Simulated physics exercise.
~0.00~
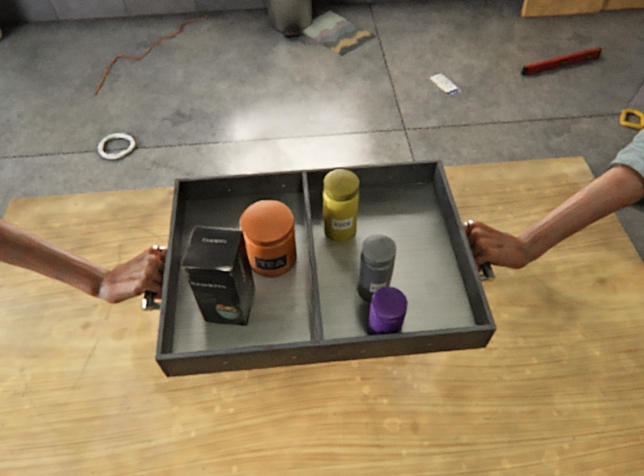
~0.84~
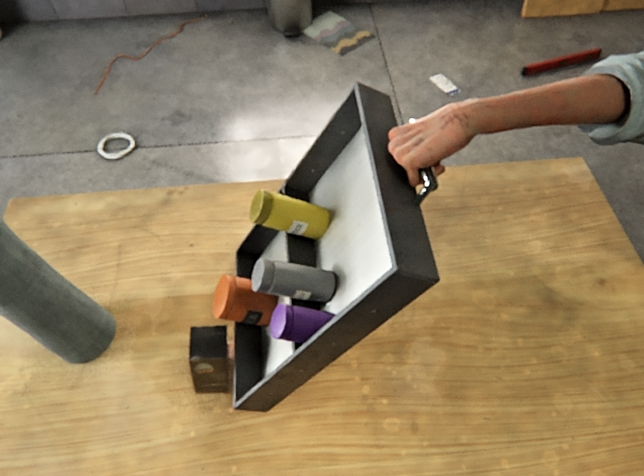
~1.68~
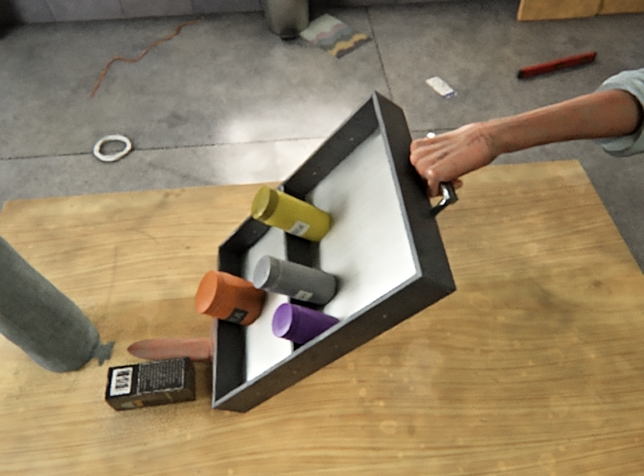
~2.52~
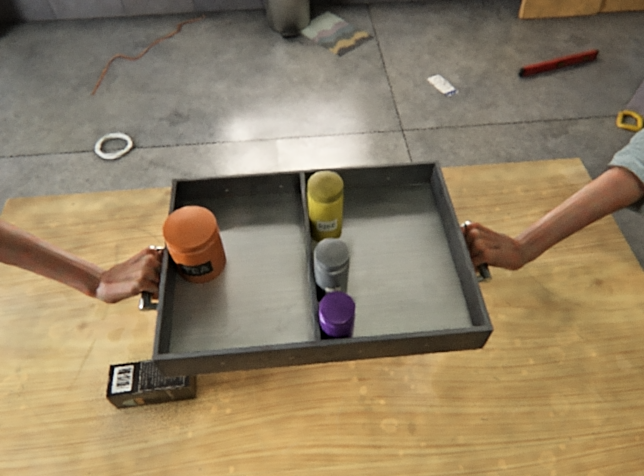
A dark divided tray, gripped by a hand at each end above a pale wooden table on a grey tiled floor, is seen from above. A black carton and an orange jar stand in its left section, with a yellow jar, a grey container and a purple one in the right. The tray tips steeply, left side down, and the carton tumbles out upside down while the rest lean over. The carton then lies on its side on the table. The tray returns to level with the orange jar farther left and the other three upright along the divider.
